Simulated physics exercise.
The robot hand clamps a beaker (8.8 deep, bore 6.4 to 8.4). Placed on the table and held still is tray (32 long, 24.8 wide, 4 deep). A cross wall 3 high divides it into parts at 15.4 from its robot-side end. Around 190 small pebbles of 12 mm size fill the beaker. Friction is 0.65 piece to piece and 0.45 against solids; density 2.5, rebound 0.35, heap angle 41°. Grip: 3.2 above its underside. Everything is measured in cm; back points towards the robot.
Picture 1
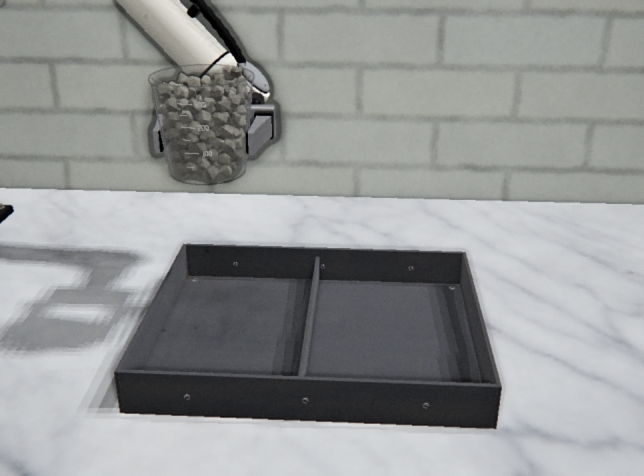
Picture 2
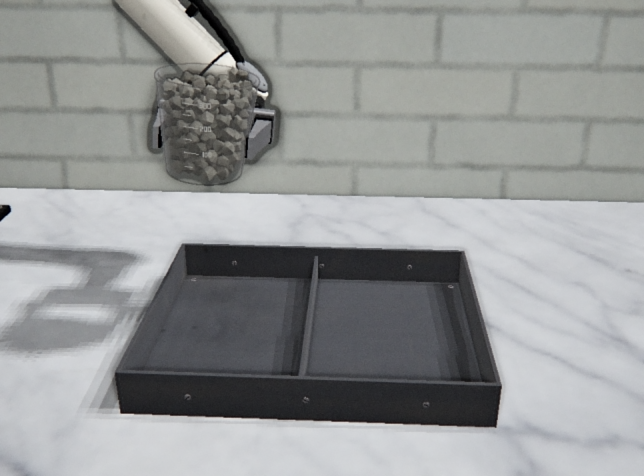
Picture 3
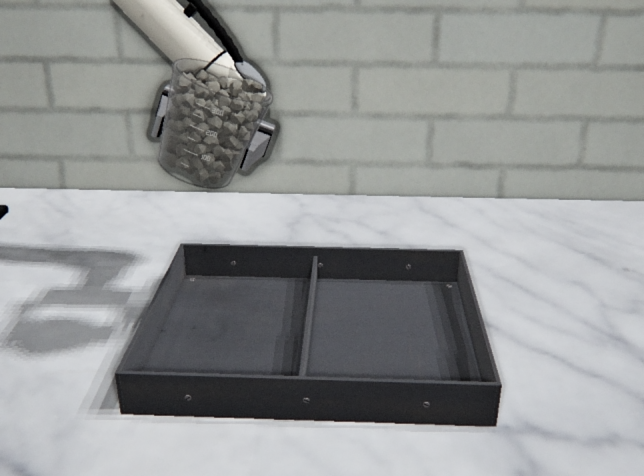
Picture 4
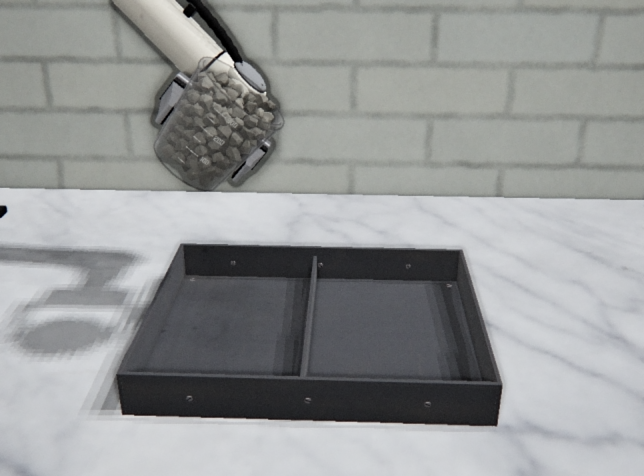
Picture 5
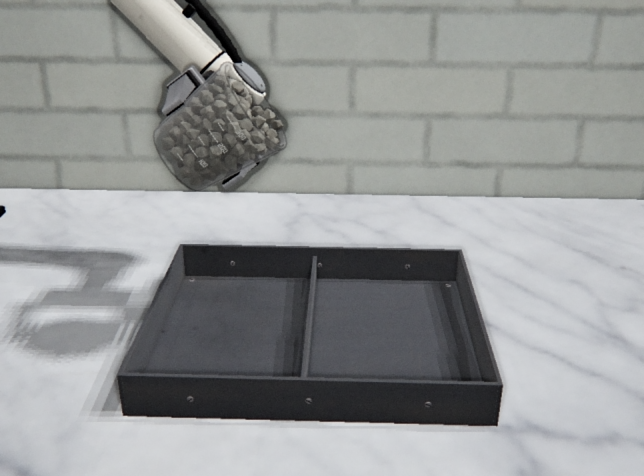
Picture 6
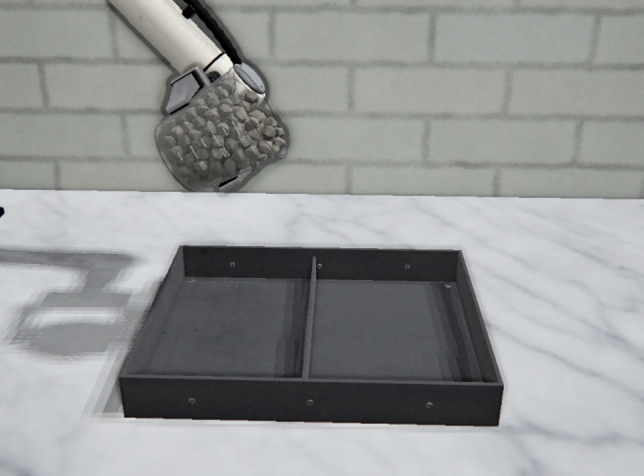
A robot hand steadily tilts a clear beaker of gray pebbles rightward above a divided black tray.
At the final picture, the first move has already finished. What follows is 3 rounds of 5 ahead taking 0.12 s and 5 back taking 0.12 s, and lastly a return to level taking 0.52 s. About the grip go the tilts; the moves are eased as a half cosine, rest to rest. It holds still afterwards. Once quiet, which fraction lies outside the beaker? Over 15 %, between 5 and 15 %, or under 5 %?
Over 15 %.
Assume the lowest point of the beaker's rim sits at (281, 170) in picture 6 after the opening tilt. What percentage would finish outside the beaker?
About 80 %.
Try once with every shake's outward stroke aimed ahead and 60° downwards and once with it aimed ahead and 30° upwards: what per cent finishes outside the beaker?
Estimates, in order: 10 % then 70 %.
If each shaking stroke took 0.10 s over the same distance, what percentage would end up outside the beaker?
Around 60 percent.
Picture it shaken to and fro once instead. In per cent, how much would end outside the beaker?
In that case, some 25 per cent.
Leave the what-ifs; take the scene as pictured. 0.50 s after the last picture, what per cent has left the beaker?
Roughly 35 percent is out.
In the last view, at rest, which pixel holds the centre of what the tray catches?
Near pixel (363, 335).
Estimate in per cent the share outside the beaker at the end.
I'd guess near 50 per cent.
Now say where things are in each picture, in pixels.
The beaker middle at (205, 126), level; upper third of the load around (206, 96), from x 165 to 240, top at y 70; 190 in the beaker, in the first picture.
The beaker middle at (206, 127), tilted 6° forward; upper third of the load around (204, 97), from x 170 to 245, top at y 75, in the second picture.
The beaker middle at (209, 128), tilted 21° forward; upper third of the load around (211, 99), from x 170 to 255, top at y 80, in the third picture.
The beaker middle at (213, 131), tilted 39° forward; upper third of the load around (217, 106), from x 170 to 270, top at y 80, in the fourth picture.
The beaker middle at (216, 134), tilted 54° forward; upper third of the load around (221, 111), from x 170 to 275, top at y 80, in the fifth picture.
The beaker middle at (217, 136), tilted 60° forward; upper third of the load around (224, 115), from x 170 to 280, top at y 85; 190 in the beaker, in the sixth picture.
Then, 0.50 s on, tilted 60° forward, highest piece 24 above the table; 120 in the beaker, 36 in the far-side part, 7 in the robot-side part, 27 in flight or on a rim.
Then, 0.99 s on, tilted 28° forward, highest piece 25 above the table; 98 in the beaker, 73 in the far-side part, 19 in the robot-side part.
Then, 1.44 s on, level, highest piece 26 above the table; 98 in the beaker, 73 in the far-side part, 19 in the robot-side part.
Then, 2.49 s on, level, highest piece 26 above the table; 98 in the beaker, 73 in the far-side part, 19 in the robot-side part.
In the end, 98 in the beaker, 73 in the far-side part, 19 in the robot-side part. That is 48 % outside the beaker.
